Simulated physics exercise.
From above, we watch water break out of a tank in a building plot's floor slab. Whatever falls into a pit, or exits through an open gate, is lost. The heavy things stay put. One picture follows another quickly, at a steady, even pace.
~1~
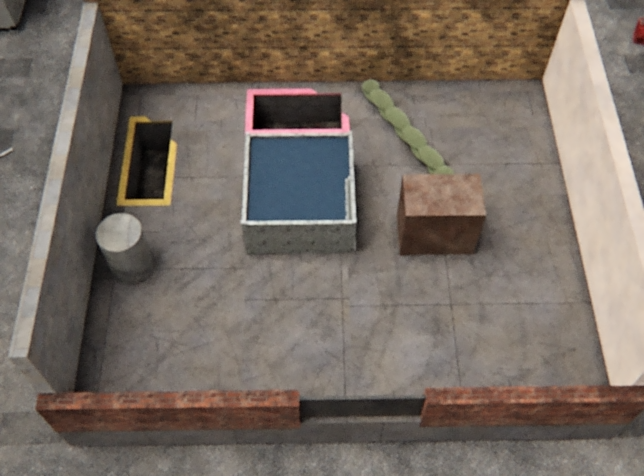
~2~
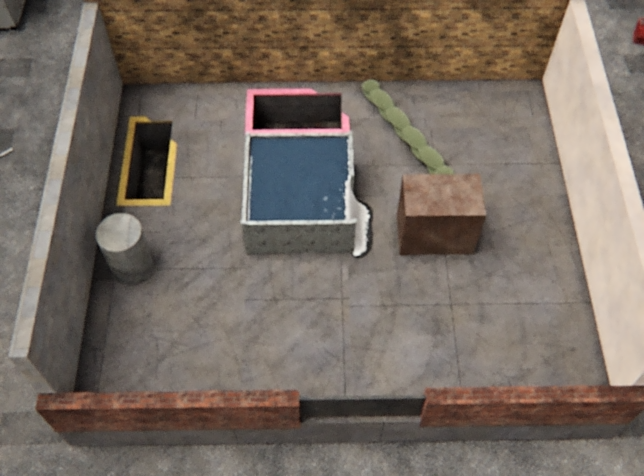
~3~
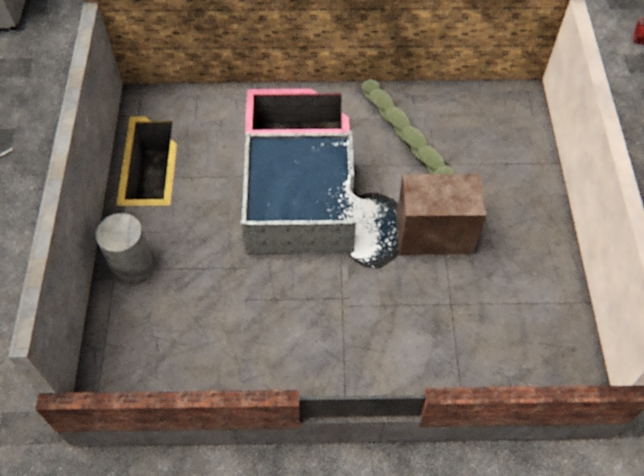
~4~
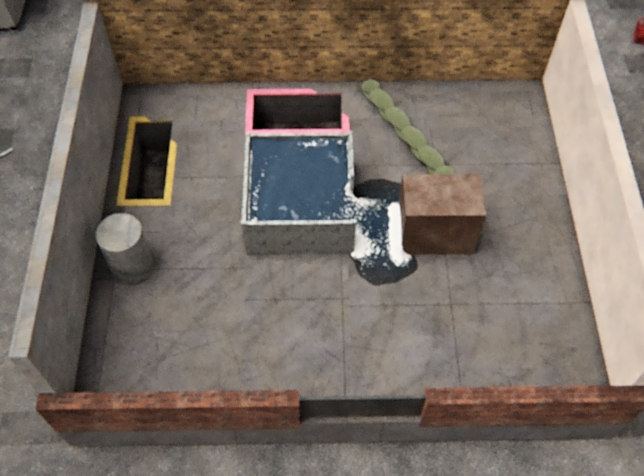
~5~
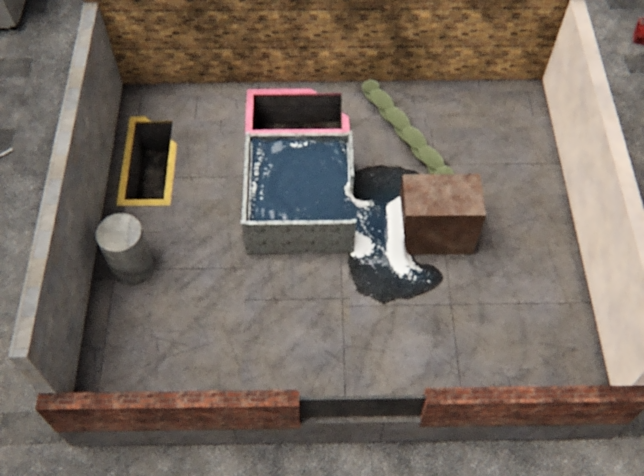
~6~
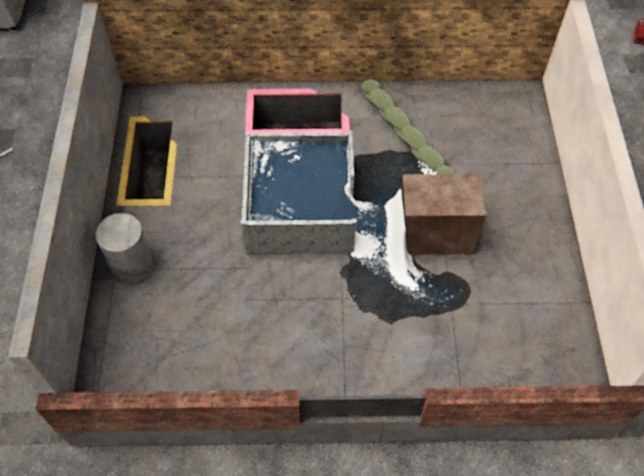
Water burst from the right side of a square open tank, foamed up against a brown block, then spread across the grey floor toward the viewer in a growing dark puddle.
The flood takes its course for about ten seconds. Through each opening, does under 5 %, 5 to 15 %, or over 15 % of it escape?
My prediction: The gate accounts for a negligible part - below five per cent; the pink pit accounts for a substantial part - beyond fifteen per cent; the yellow pit accounts for a negligible part - below five per cent.
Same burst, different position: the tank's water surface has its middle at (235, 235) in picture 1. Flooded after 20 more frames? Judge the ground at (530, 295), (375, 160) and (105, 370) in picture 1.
In sequence: Inundated, next inundated, then unflooded.
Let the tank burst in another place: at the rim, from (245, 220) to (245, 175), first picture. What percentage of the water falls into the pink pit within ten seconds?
Approximate share, pink: 2 in a hundred.
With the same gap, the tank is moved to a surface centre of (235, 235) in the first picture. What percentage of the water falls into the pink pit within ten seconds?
So the pink pit gets 10 in a hundred.
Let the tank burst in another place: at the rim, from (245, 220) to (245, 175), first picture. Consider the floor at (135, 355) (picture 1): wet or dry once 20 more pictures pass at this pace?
Check at the given point: Inundated.
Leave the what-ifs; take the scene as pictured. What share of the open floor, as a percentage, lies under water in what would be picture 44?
Roughly 65 per cent.
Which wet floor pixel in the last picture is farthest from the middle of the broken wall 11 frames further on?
Somewhere around (609, 403).
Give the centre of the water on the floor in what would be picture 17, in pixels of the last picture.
Close to (359, 235).
A moment on, water covers 25 % of the floor; the gate 0 %, the pink pit 0 %, the yellow pit 0 %.
Next, water covers 40 % of the floor; the gate 0 %, the pink pit 2 %, the yellow pit 0 %.
Then, water covers 50 % of the floor; the gate 0 %, the pink pit 8 %, the yellow pit 0 %.
Later, water covers 65 % of the floor; the gate 0 %, the pink pit 16 %, the yellow pit 0 %.
In the end, water covers 80 % of the floor; the gate 0 %, the pink pit 22 %, the yellow pit 2 %.
